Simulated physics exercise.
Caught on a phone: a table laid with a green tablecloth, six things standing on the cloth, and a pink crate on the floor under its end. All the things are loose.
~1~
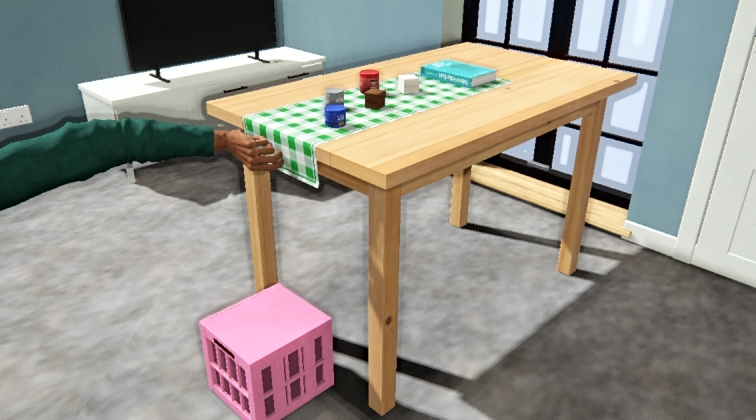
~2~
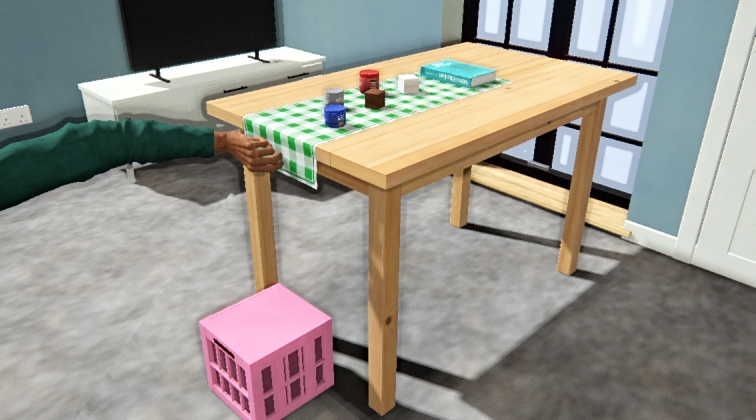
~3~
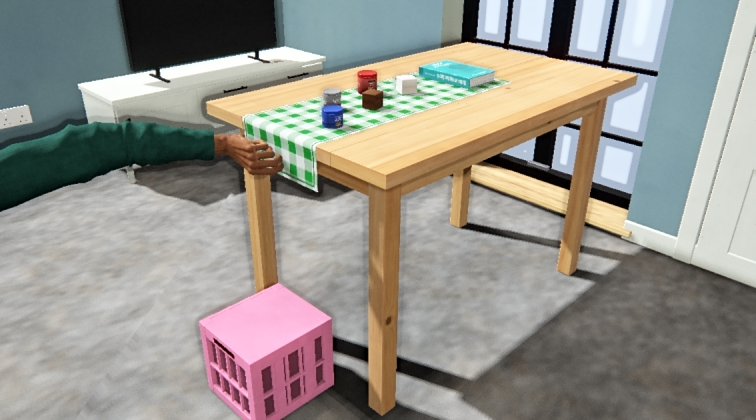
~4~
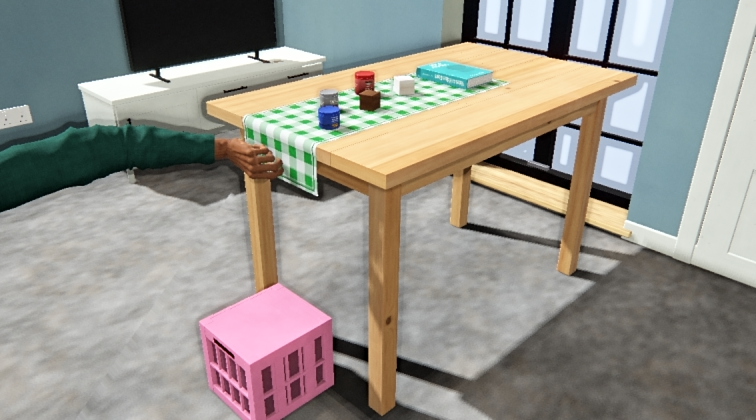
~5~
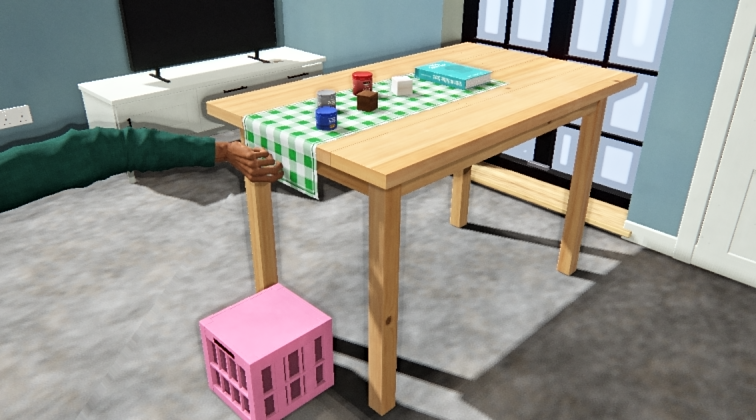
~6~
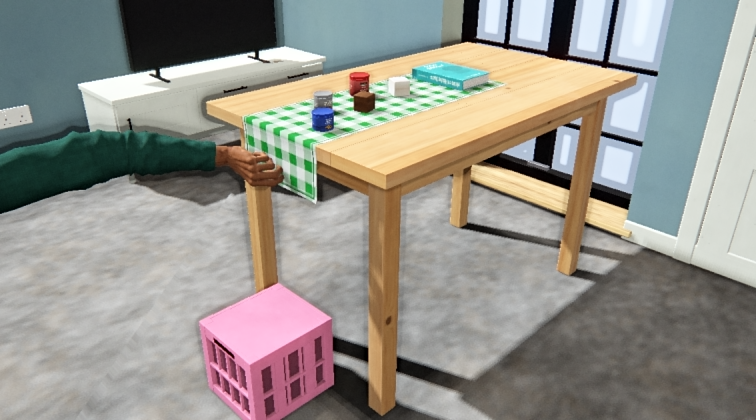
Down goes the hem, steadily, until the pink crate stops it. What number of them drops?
The count of fallen things is four.
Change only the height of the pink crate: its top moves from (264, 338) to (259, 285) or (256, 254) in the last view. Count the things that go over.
In that case 2 and 1.
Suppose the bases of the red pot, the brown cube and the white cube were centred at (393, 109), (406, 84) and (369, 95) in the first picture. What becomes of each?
The red pot tumbles off; the brown cube survives; the white cube comes down.
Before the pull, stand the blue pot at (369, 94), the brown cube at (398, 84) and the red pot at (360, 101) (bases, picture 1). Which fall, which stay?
The blue pot comes down, the brown cube survives, the red pot drops off.
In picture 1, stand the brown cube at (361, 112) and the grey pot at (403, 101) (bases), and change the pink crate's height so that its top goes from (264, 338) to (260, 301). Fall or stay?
The brown cube falls, the grey pot remains up.
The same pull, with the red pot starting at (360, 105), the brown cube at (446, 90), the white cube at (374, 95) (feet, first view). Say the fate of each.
The red pot goes over; the brown cube keeps its place on top; the white cube is carried off.
Soon after, hem near (283, 239); blue pot gone.
After that, hem near (284, 288); blue pot, grey pot and brown cube gone.
In the end, hem on the crate; blue pot, grey pot, brown cube and red pot gone. It carries off four.
